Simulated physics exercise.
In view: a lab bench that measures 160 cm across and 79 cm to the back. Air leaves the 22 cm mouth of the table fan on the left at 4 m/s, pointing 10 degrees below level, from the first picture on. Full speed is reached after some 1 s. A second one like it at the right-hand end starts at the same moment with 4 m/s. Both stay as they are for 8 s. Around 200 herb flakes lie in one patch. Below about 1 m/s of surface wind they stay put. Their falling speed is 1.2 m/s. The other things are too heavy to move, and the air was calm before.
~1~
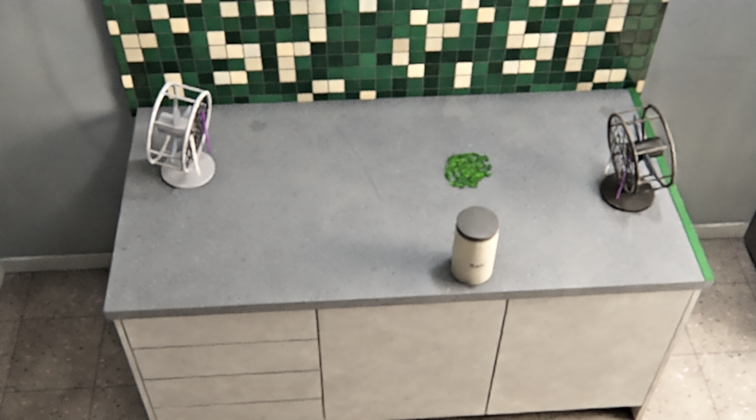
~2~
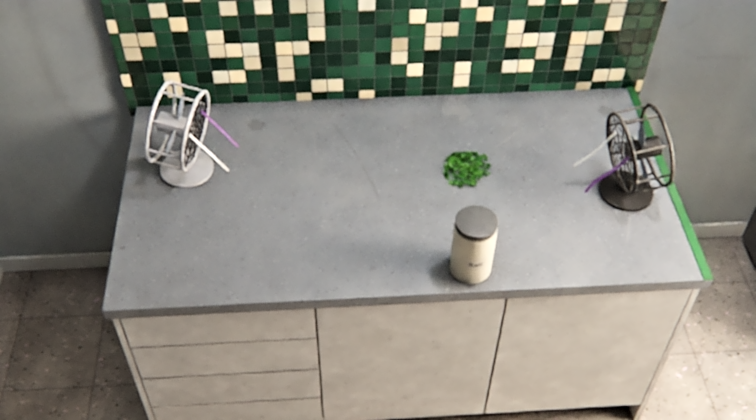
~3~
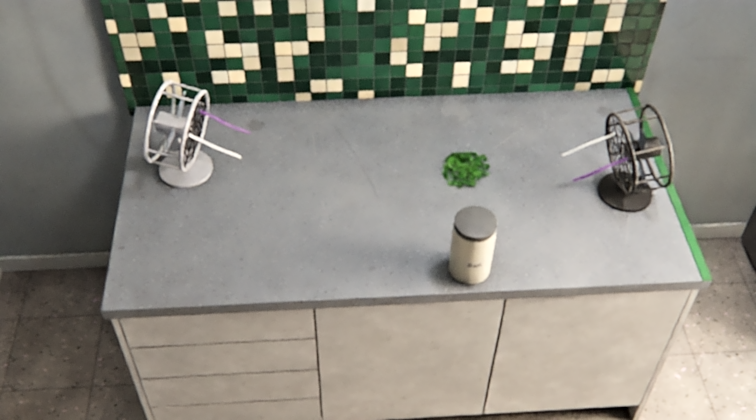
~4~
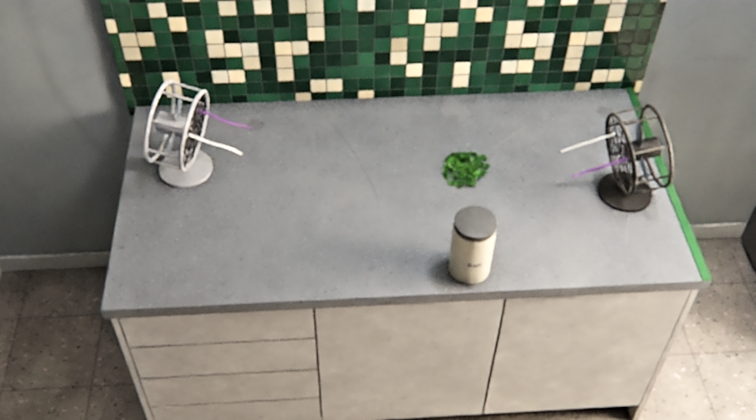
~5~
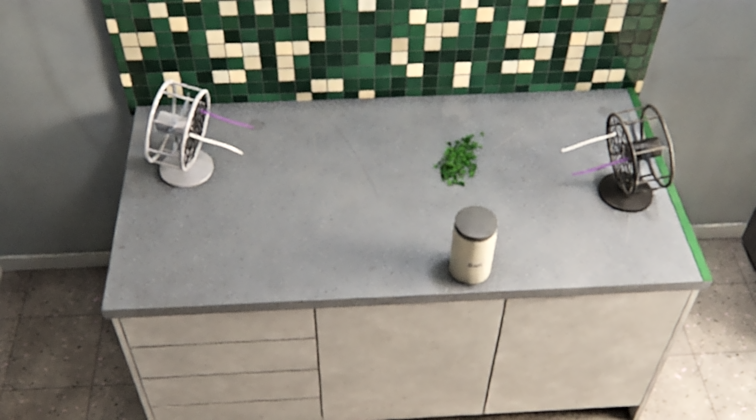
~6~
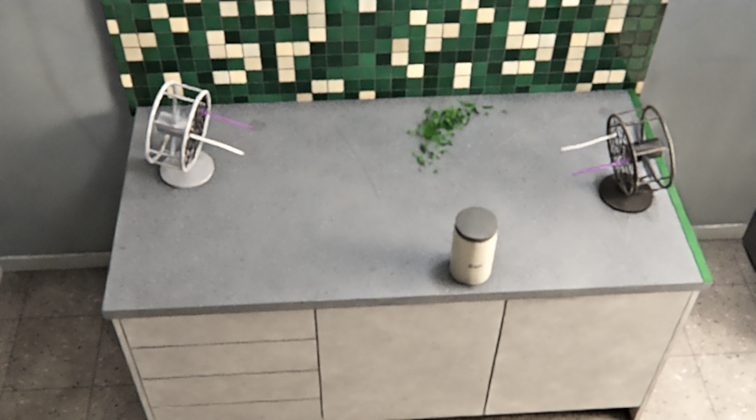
A gray-topped bench held two small fans, a jar and a patch of green flakes; ribbons on both fans lifted and streamed inward, then the flakes scattered and drifted toward the tiled back.
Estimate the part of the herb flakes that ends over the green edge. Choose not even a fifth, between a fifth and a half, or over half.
Of the herb flakes, over half end over the green edge.
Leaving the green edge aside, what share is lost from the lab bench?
Some 2 per cent.
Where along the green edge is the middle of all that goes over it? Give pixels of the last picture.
Around (639, 100).
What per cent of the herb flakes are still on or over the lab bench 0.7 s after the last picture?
About 20 %.
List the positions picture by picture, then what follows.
In the first frame, the middle of the herb flakes is near (469, 168), none has stirred yet, the mouth of the table fan is at (179, 127) and that of the second one at (640, 150).
In the second frame, the middle of the herb flakes is near (468, 166), none has stirred yet and the green edge is centred on (670, 174).
In the third frame, the middle of the herb flakes is near (467, 167), none has stirred yet and the top of a jar is at (476, 221).
In the fourth frame, the middle of the herb flakes is near (467, 166) and none has stirred yet.
In the fifth frame, the middle of the herb flakes is near (458, 159), the farthest in sight from the table fan is at (482, 134) and about 65 % have left their places.
In the sixth frame, the middle of the herb flakes is near (442, 125), the farthest in sight from the table fan is at (504, 111) and all have left their places.
Then, 0.7 s after the last picture, 78 % are over the green edge; the middle of those left on the top is near (608, 116); 2 % are gone or lie where they will stay.
Then, 1.6 s after the last picture, 87 % are over the green edge; 87 % are gone or lie where they will stay.
Then, 3.5 s after the last picture, 90 % are over the green edge; 90 % are gone or lie where they will stay.
Then, 7.1 s after the last picture, at the end, 93 % are over the green edge.
